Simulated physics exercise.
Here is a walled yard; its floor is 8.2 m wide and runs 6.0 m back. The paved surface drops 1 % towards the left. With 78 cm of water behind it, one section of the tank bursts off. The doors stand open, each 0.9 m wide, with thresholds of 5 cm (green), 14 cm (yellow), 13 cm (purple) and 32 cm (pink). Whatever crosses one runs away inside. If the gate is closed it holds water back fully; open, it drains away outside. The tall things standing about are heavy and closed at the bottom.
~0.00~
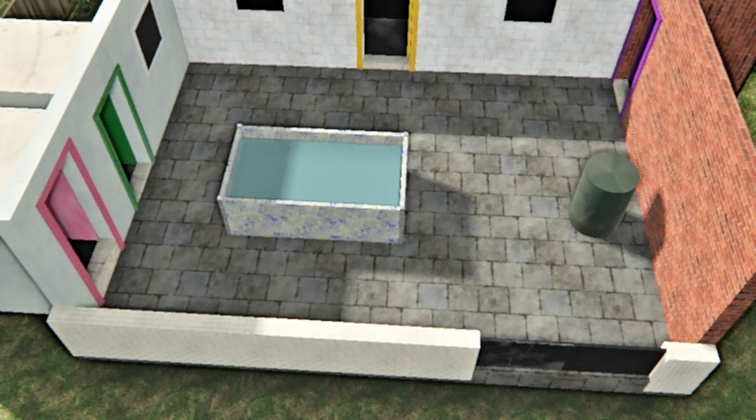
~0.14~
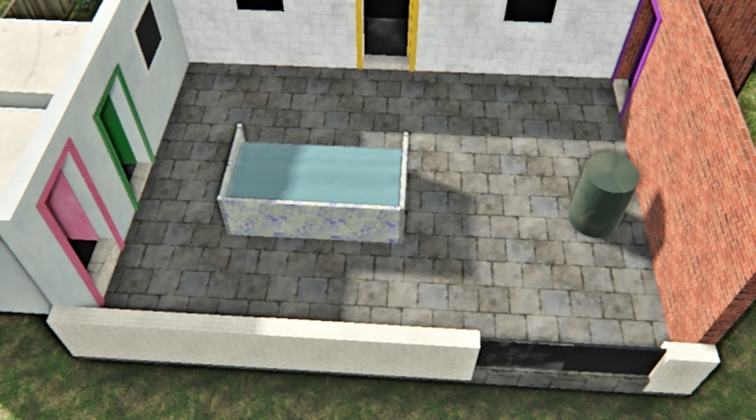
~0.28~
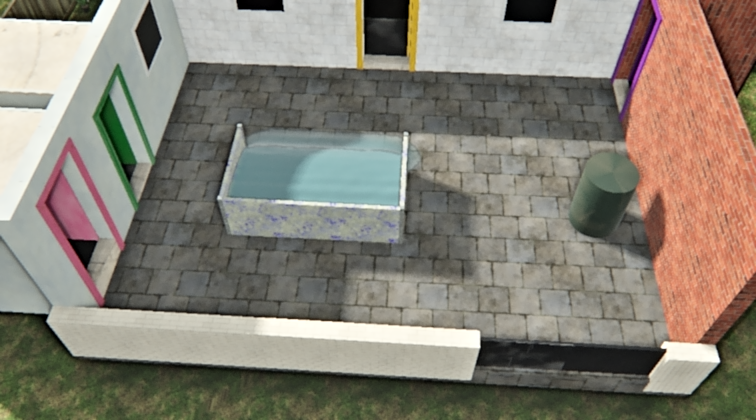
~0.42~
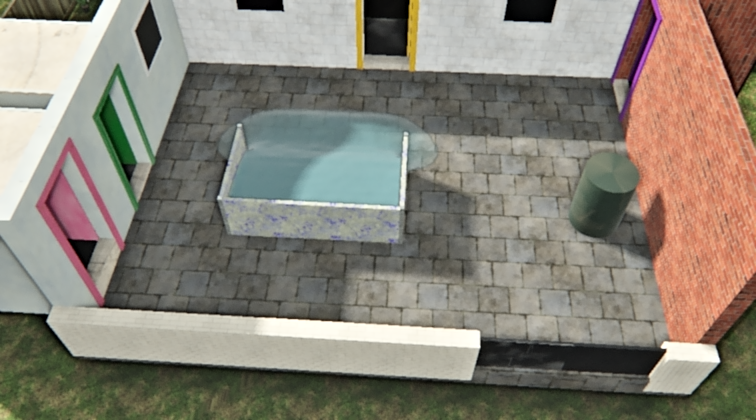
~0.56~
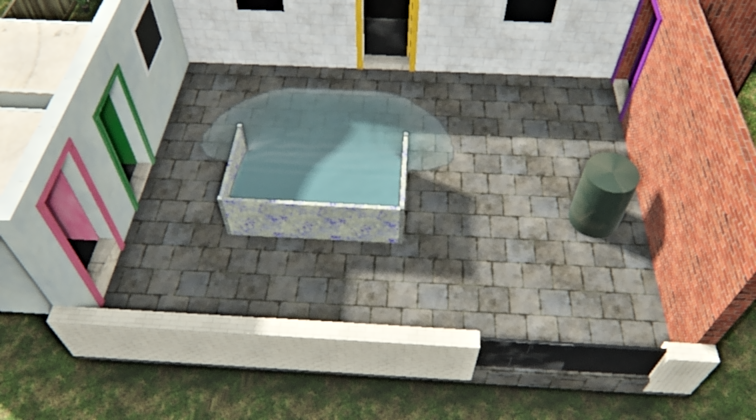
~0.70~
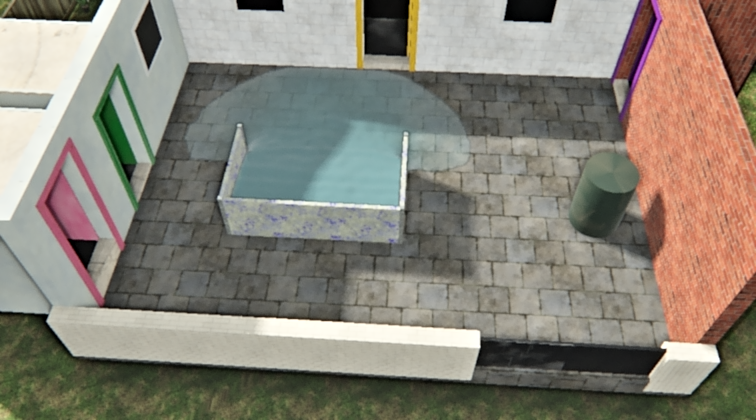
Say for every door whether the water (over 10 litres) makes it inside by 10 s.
Within that time: At the green door it goes over the limit; at the yellow door it passes the limit; at the purple door it exceeds the limit; at the pink door it keeps below the limit.
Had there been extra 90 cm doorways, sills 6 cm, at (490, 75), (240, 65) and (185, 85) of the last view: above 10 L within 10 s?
In turn: Above, over, over.
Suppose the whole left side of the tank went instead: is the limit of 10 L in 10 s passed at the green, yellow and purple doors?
Then: Green over, yellow not over, purple below.
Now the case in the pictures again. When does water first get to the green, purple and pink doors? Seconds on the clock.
Green 2.8 s, purple 2.6 s, pink 3.4 s.
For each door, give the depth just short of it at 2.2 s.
Depths in cm: Green 0, yellow 31, purple 0, pink 0.
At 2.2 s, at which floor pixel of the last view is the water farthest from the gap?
Around (586, 78).
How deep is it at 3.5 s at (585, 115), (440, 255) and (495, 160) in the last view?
Roughly 5, 0 and 1 cm, in turn.
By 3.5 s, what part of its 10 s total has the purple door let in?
Some 20 per cent by then.
After 1.4 s water covers 30 % of the floor and is deepest (48 cm) near (325, 74); green door not reached, yellow door 39 cm at the sill, 90 L in, purple door not reached, pink door not reached.
After 2.2 s water covers 35 % of the floor and is deepest (51 cm) near (190, 63); green door not reached, yellow door 31 cm at the sill, 208 L in, purple door not reached, pink door not reached.
After 3.5 s water covers 50 % of the floor and is deepest (27 cm) near (190, 63); green door 7 cm at the sill, 1 L in, yellow door 16 cm at the sill, 263 L in, purple door 20 cm at the sill, 5 L in, pink door 3 cm at the sill, 0 L in.
After 6.0 s water covers 80 % of the floor and is deepest (20 cm) near (100, 311); green door 8 cm at the sill, 12 L in, yellow door 7 cm at the sill, 266 L in, purple door 9 cm at the sill, 24 L in, pink door 10 cm at the sill, 0 L in.
After 10.0 s water covers 95 % of the floor and is deepest (11 cm) near (394, 328); green door 6 cm at the sill, 26 L in, yellow door 3 cm at the sill, 266 L in, purple door 3 cm at the sill, 25 L in, pink door 9 cm at the sill, 0 L in.
